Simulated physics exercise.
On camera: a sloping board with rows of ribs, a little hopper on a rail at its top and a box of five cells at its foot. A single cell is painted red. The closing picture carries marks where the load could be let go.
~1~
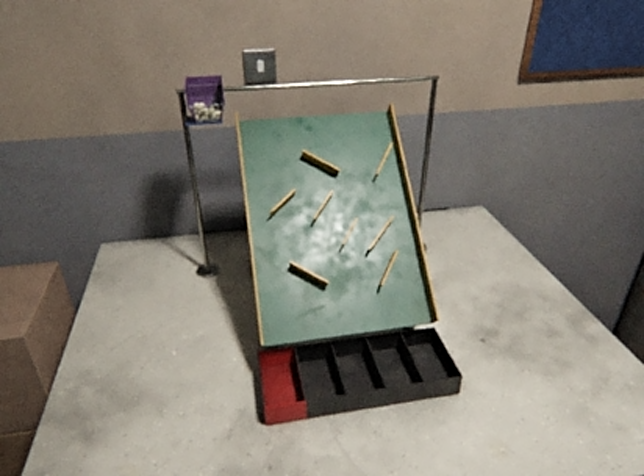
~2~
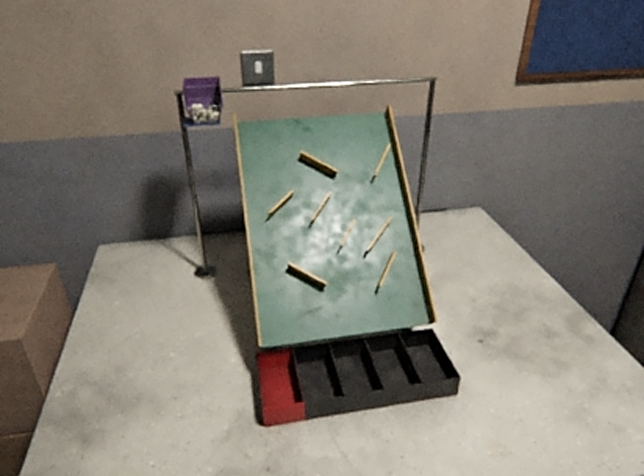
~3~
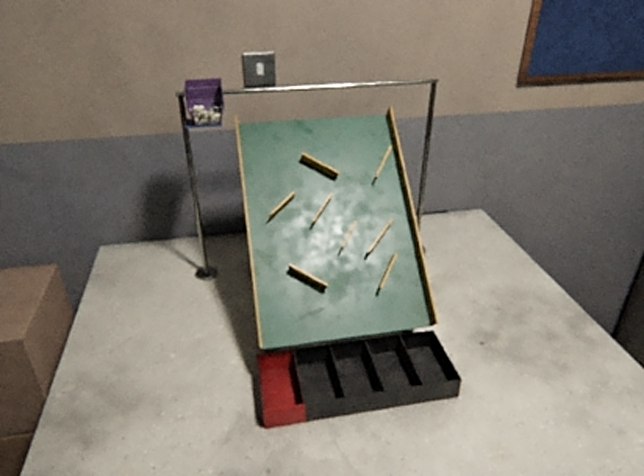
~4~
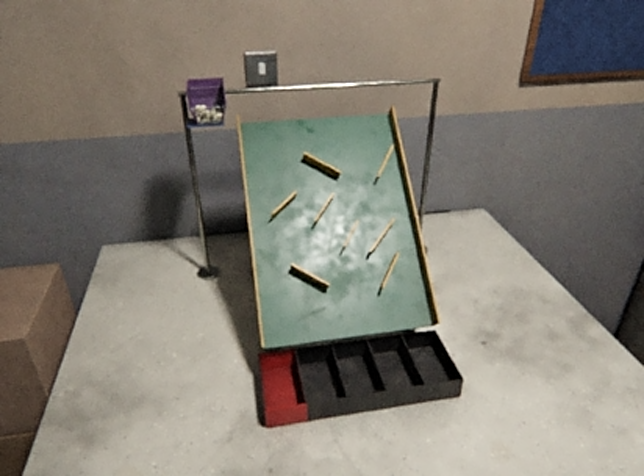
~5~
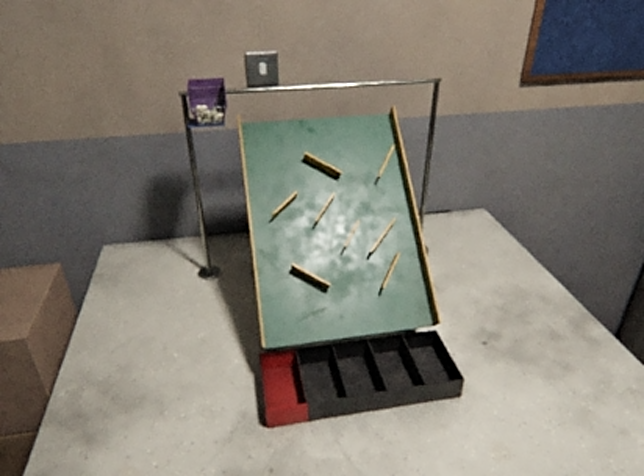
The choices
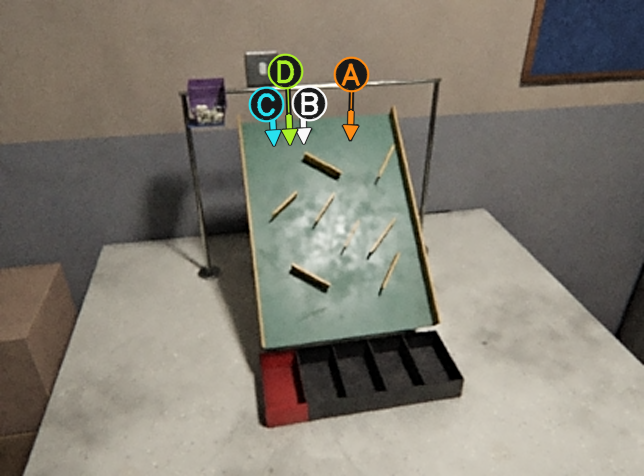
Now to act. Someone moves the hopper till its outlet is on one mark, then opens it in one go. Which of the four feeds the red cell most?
Go for C.
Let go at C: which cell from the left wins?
The first from the left.
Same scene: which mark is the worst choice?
Mark A.
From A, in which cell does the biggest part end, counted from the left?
The third from the left.
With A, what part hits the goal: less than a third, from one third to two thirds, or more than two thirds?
Less than a third.
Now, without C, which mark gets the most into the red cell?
D it is.
On the marked copy, mark A meets the board at (350, 134); mark B meets the board at (303, 138); mark C meets the board at (273, 140); mark D meets the board at (289, 139).
For mark A, none at all in the red cell, all but a few in other cells.
For mark B, close to a quarter in the red cell, close to half in other cells, close to a quarter held on the board.
For mark C, the bulk in the red cell, a small share in other cells, a small share held on the board.
For mark D, close to half in the red cell, close to a third in other cells, a small share held on the board.
